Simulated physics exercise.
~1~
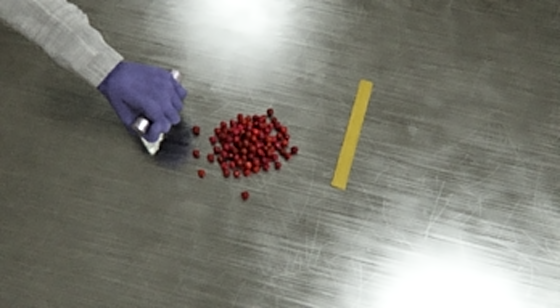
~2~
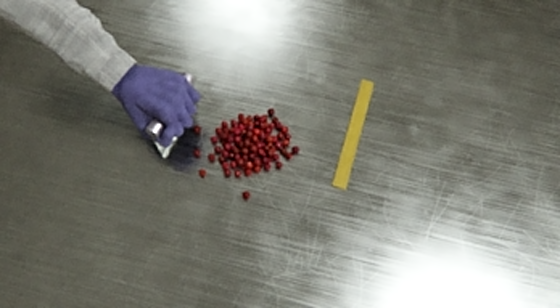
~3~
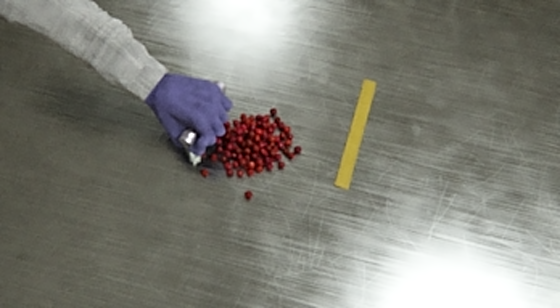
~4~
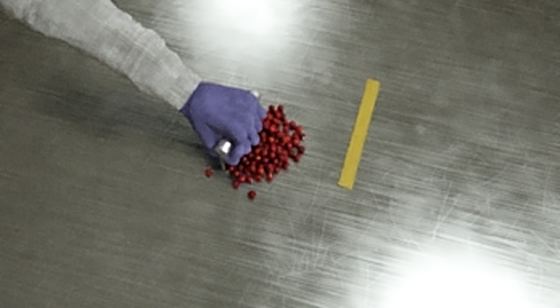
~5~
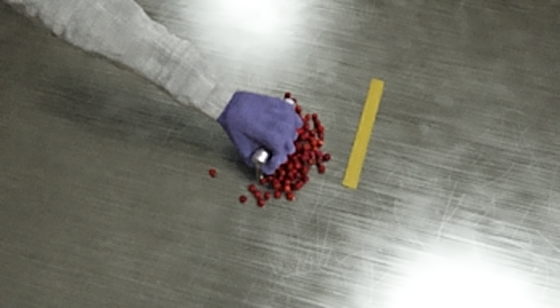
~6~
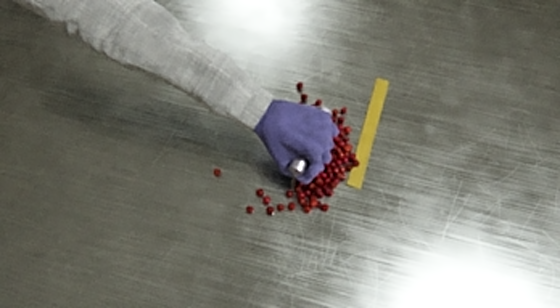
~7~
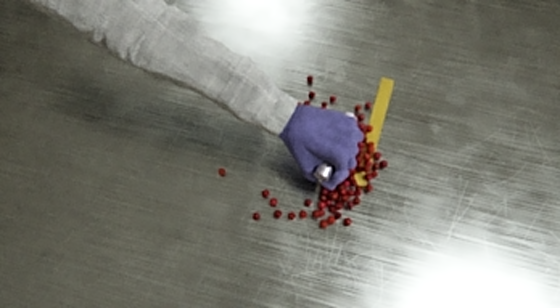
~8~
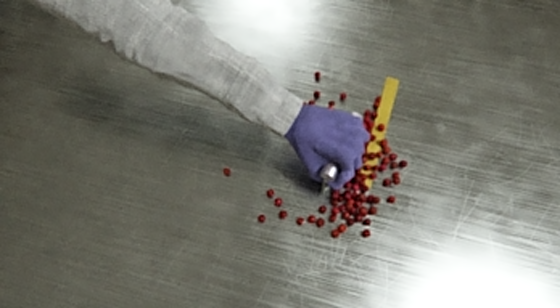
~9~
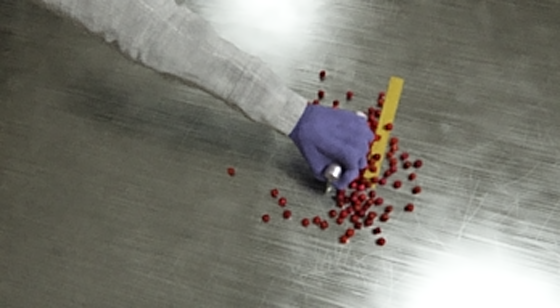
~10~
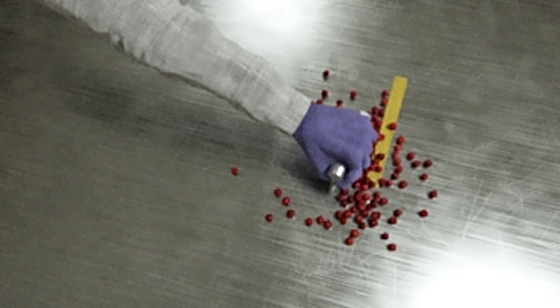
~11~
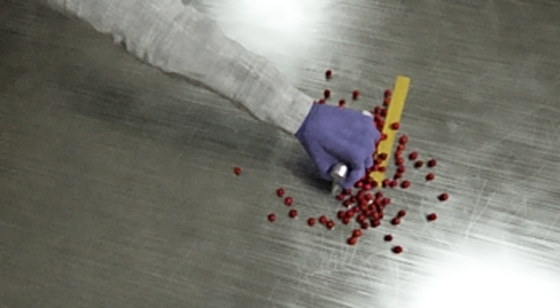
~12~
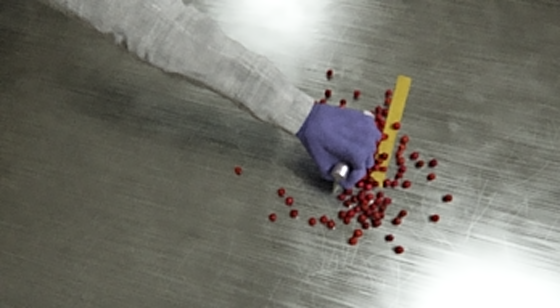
A purple-gloved hand pushes red cranberries rightward into a yellow strip, where they scatter around it.
